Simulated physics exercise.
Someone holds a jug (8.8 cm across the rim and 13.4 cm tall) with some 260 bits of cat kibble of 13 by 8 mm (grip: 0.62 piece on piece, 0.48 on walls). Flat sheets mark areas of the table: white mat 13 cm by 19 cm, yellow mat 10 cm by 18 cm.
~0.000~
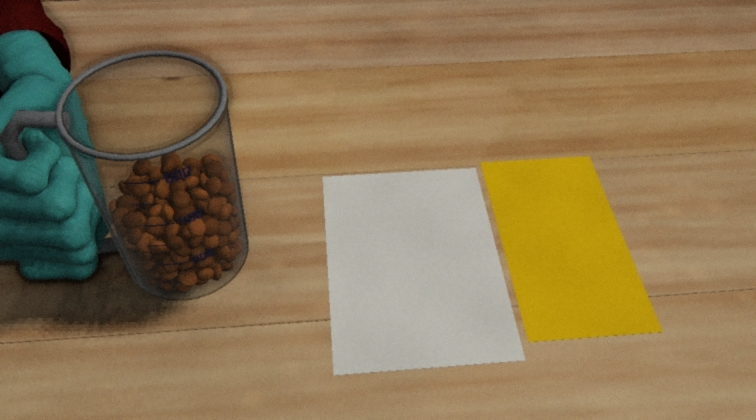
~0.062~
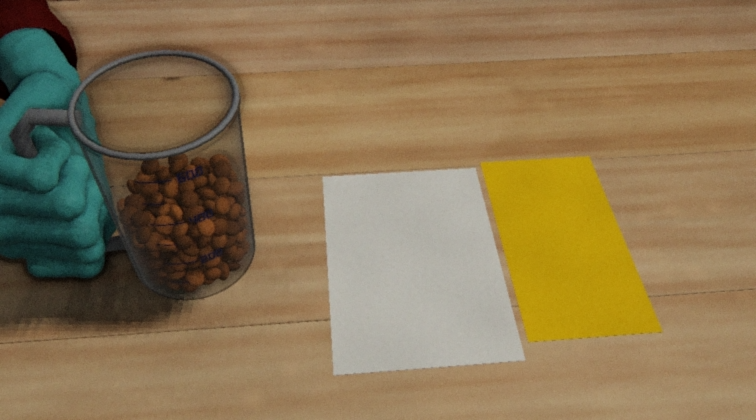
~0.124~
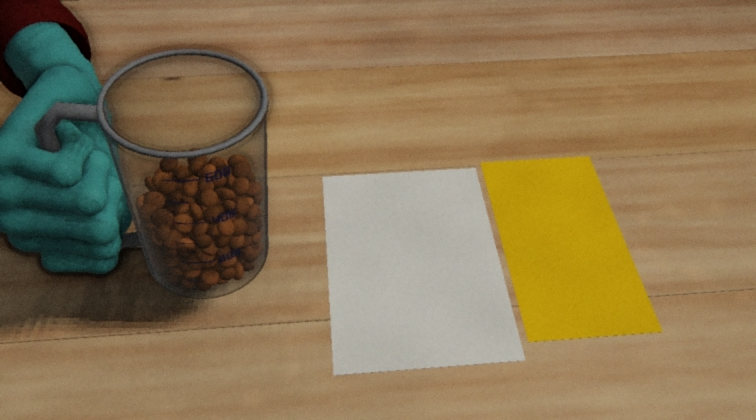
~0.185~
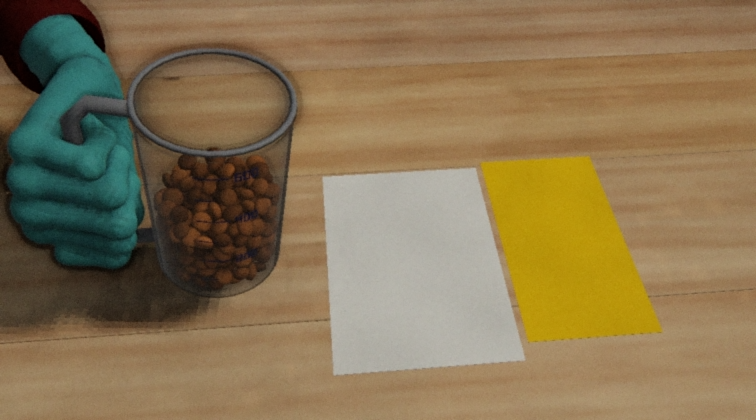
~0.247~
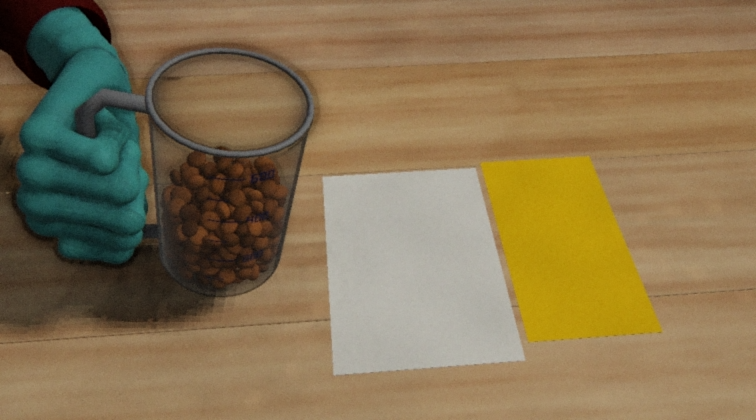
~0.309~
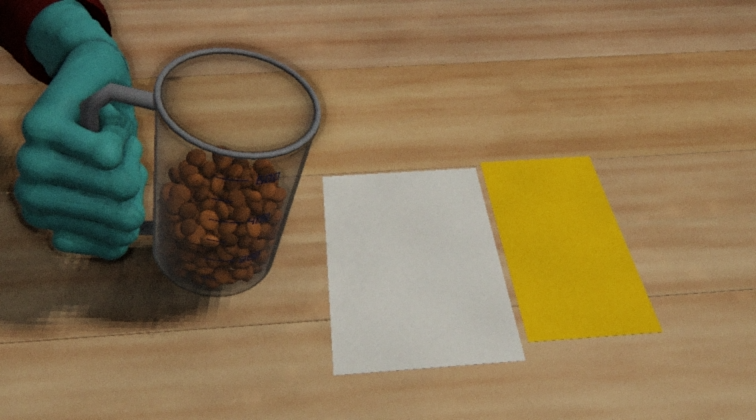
Gloved hand moving a clear jug of brown kibble slightly right, then tilting it rightward beside white and yellow mats.
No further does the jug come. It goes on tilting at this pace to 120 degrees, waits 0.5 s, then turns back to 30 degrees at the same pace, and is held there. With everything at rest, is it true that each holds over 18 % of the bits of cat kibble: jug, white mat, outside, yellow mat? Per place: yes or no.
Jug - answer no; white mat - answer yes; outside - answer yes; yellow mat - answer no.
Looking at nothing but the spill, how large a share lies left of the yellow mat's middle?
I'd estimate close to 100 per cent of the spill.
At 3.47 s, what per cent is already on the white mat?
Close to 65 in a hundred by then.
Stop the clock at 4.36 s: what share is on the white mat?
Share at that time: Near 65 per cent.
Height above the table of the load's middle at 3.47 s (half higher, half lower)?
0 cm or so.
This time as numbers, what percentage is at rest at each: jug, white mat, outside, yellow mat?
In per cent: Jug 5; white mat 65; outside 35; yellow mat 0.
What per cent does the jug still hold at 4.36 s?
About 5 per cent.
Then, at 1.52 s, tilt 88 degrees; jug 100 %; middle of all pieces on or above the table near (183, 195).
After 2.54 s, tilt 120 degrees; jug 10 %, white mat 65 %, outside 25 %; middle of all pieces on or above the table near (347, 264).
After 3.47 s, tilt 71 degrees; white mat 65 %, outside 35 %; middle of all pieces on or above the table near (350, 268).
After 4.36 s, tilt 30 degrees; white mat 65 %, outside 35 %; middle of all pieces on or above the table near (347, 270).
In the end, at 4.6 s, jug 5 %, white mat 65 %, outside 35 %, yellow mat 0 %.
